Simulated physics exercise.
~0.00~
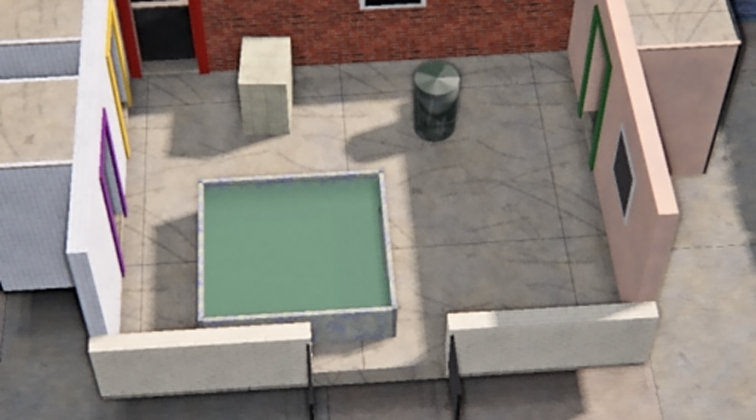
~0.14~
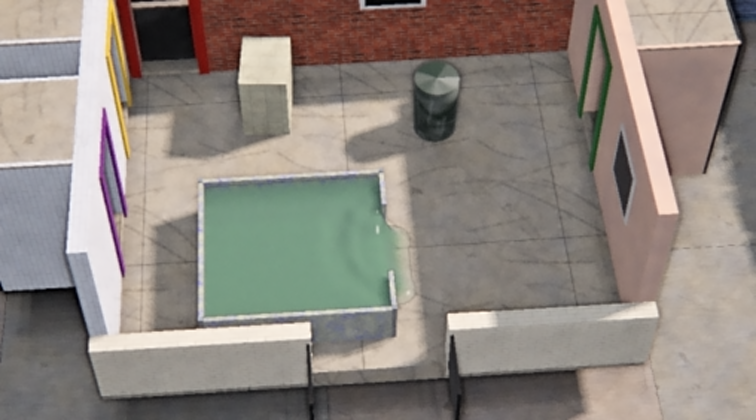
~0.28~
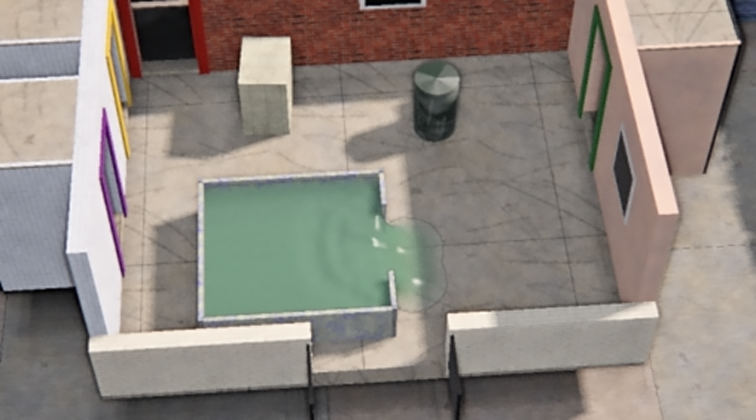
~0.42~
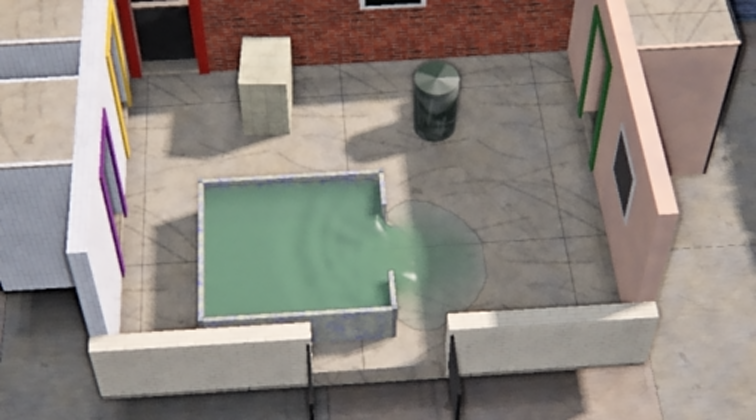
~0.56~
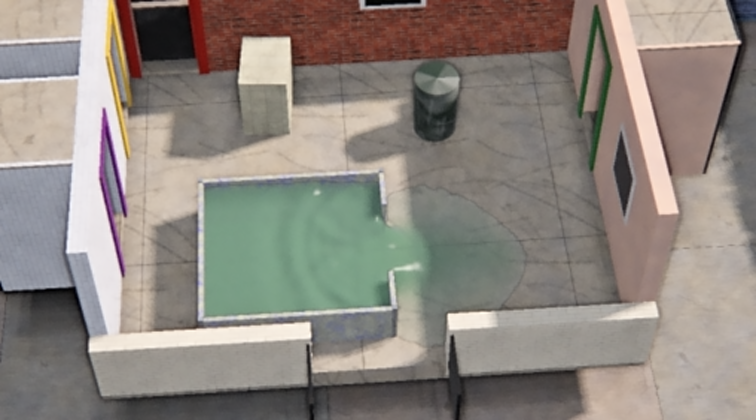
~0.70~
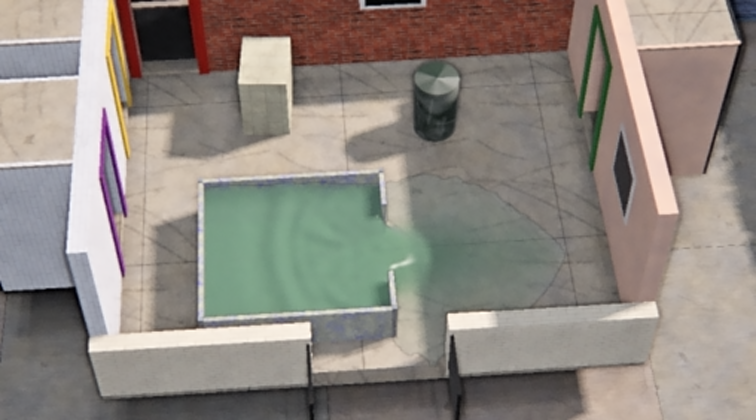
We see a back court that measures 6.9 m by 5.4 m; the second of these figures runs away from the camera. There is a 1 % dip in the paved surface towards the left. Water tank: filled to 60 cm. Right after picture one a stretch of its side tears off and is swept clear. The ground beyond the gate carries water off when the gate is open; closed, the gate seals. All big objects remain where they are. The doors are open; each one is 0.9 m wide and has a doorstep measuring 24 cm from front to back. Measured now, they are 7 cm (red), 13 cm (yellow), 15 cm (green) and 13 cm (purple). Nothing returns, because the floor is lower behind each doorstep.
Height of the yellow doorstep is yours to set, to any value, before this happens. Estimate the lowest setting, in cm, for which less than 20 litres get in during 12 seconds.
Around 7.5 cm.
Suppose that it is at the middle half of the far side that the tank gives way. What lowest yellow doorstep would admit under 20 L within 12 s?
The answer is some 20 cm.
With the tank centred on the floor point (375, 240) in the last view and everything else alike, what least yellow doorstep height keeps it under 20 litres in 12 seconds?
Then it needs to be around 9.0 cm high.
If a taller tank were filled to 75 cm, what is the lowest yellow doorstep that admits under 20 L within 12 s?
Then a height close to 10.5 cm.
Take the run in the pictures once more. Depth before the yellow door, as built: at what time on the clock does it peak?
Crest at t of about 10.5 s.
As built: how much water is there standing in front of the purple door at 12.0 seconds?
Depth: Near 10.0 cm.
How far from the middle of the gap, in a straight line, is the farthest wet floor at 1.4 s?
Front distance: Approx. 3.4 m.
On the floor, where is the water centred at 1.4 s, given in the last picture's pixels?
(341, 268), roughly.
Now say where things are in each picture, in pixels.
Still water, 60 cm deep, in the water tank at (295, 246); the yellow door at (119, 84) is dry, in the first frame.
Water pours out at (385, 256) and has run 0.3 m, to (408, 295); about 8 cm deep outside, 60 cm at the back, in the second frame.
The gap is at (385, 259), the front 0.8 m out at (441, 283); the back of the water tank holds 60 cm, in the third frame.
The gap is at (385, 259), the front 1.3 m out at (480, 280); the back of the water tank holds 60 cm, in the fourth frame.
The gap is at (385, 259), the front 1.9 m out at (520, 263); the back of the water tank holds 60 cm, in the fifth frame.
The gap is at (385, 258), the front 2.4 m out at (557, 257); the back of the water tank holds 60 cm; 4.2 m in a straight line remain to the yellow door at (119, 84), in the sixth frame.
After 1.4 s water covers 30 % of the floor, deepest (36 cm) near (392, 265); it has not reached the yellow door.
After 3.0 s water covers 40 % of the floor, deepest (30 cm) near (616, 292); it has not reached the yellow door.
After 12.0 s water covers 95 % of the floor, deepest (16 cm) near (127, 183); 11 cm at the yellow door, 0 litres in over its 13 cm doorstep.
At the yellow door as built, the water arrived by 6.6 s and peaked near 13 cm at 10.4 s.
Run again over the same 12 s with other heights there, 27 litres in over 7 cm, 6 litres over 9.5 cm. The limit of 20 litres is kept from about 7.5 cm up.
